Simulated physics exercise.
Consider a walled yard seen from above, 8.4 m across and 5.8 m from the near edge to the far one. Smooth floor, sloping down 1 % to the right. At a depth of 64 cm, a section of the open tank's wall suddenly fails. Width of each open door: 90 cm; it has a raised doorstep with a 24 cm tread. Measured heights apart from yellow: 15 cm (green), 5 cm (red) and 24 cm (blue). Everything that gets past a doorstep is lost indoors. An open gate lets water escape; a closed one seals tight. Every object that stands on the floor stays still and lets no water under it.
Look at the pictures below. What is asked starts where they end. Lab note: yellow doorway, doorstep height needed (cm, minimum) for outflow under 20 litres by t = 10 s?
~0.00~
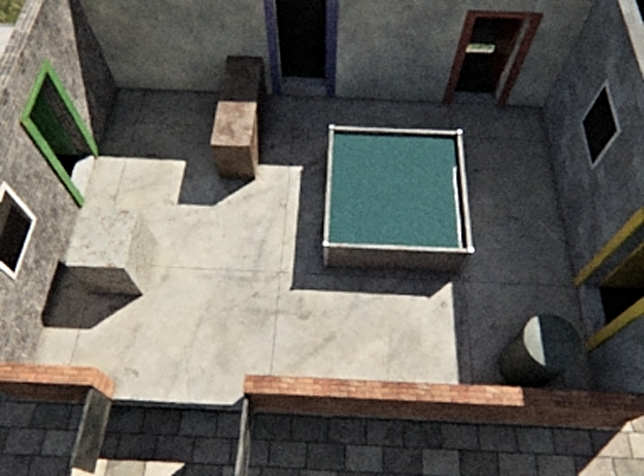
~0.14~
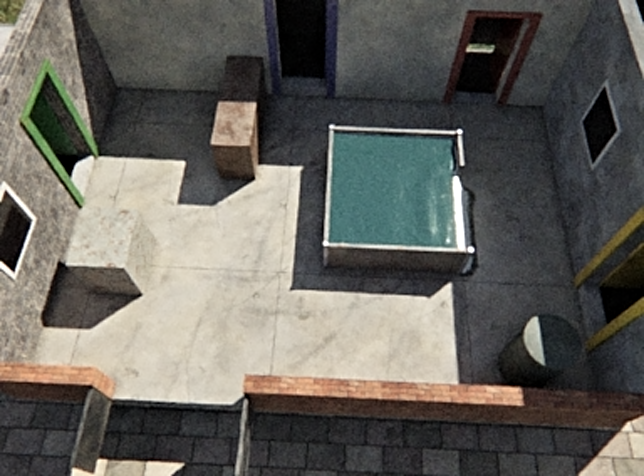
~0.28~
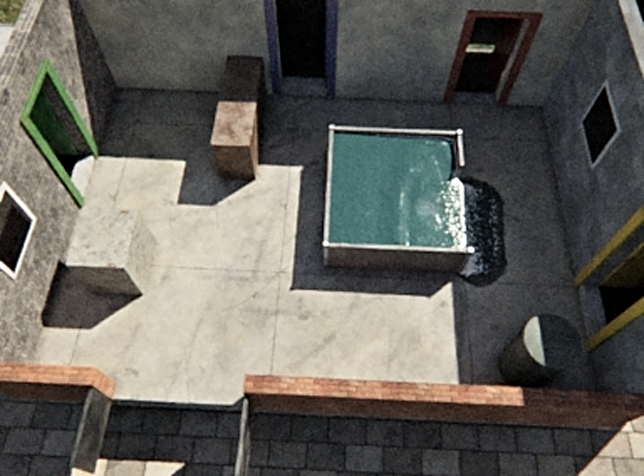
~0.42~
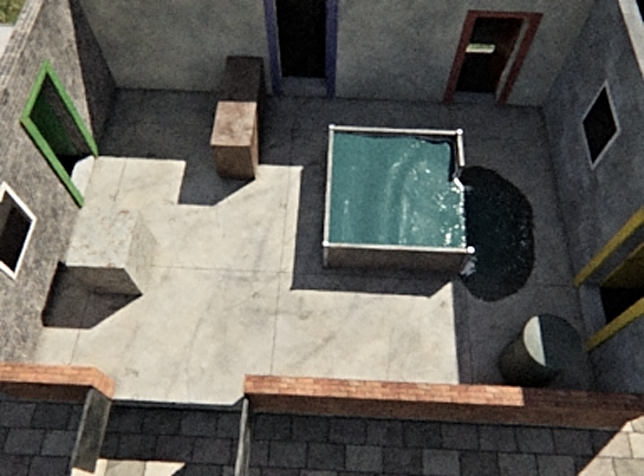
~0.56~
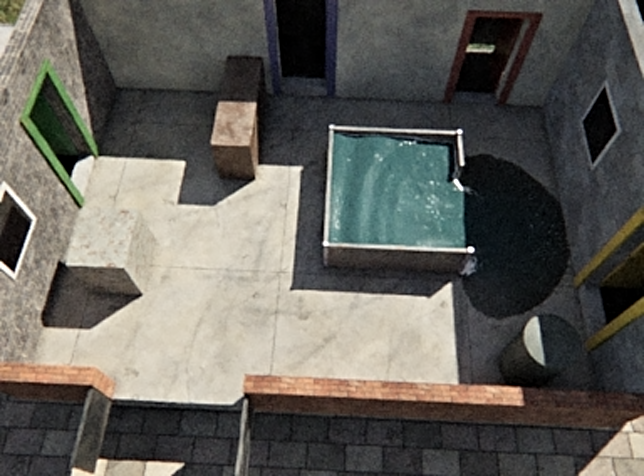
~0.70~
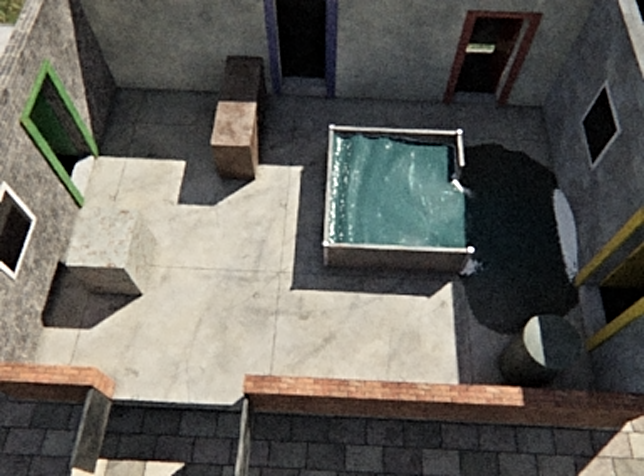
Approx. 29 cm.
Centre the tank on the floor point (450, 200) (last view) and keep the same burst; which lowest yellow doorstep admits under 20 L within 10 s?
23 cm or thereabouts.
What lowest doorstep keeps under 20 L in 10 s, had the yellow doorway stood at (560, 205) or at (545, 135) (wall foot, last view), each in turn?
First place around 34 cm, second around 17 cm.
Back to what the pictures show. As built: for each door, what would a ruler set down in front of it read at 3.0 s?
Depths in cm: Yellow 23, green 0, red 16, blue 0.
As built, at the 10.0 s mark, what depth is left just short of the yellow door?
Depth: Near 9.5 cm.
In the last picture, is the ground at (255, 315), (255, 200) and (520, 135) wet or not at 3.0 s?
Listed order - unwetted, unwetted, soaked through.
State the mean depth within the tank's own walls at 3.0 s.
Around 24 cm on average.
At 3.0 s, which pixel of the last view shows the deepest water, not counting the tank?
Check close to (593, 406).
After 1.4 s water covers 15 % of the floor, deepest (46 cm) near (552, 243); 27 cm at the yellow door, 0 litres in over its 21 cm doorstep.
After 3.0 s water covers 35 % of the floor, deepest (51 cm) near (593, 406); 23 cm at the yellow door, 37 litres in over its 21 cm doorstep.
After 10.0 s water covers 95 % of the floor, deepest (12 cm) near (344, 112); 10 cm at the yellow door, 86 litres in over its 21 cm doorstep.
At the yellow door as built, the water arrived by 0.8 s and peaked near 34 cm at 3.8 s.
With a doorstep of 25 cm, 45 litres would have come in within the 10 s; with 34 cm, 5 litres. So under 20 litres takes about 29 cm.
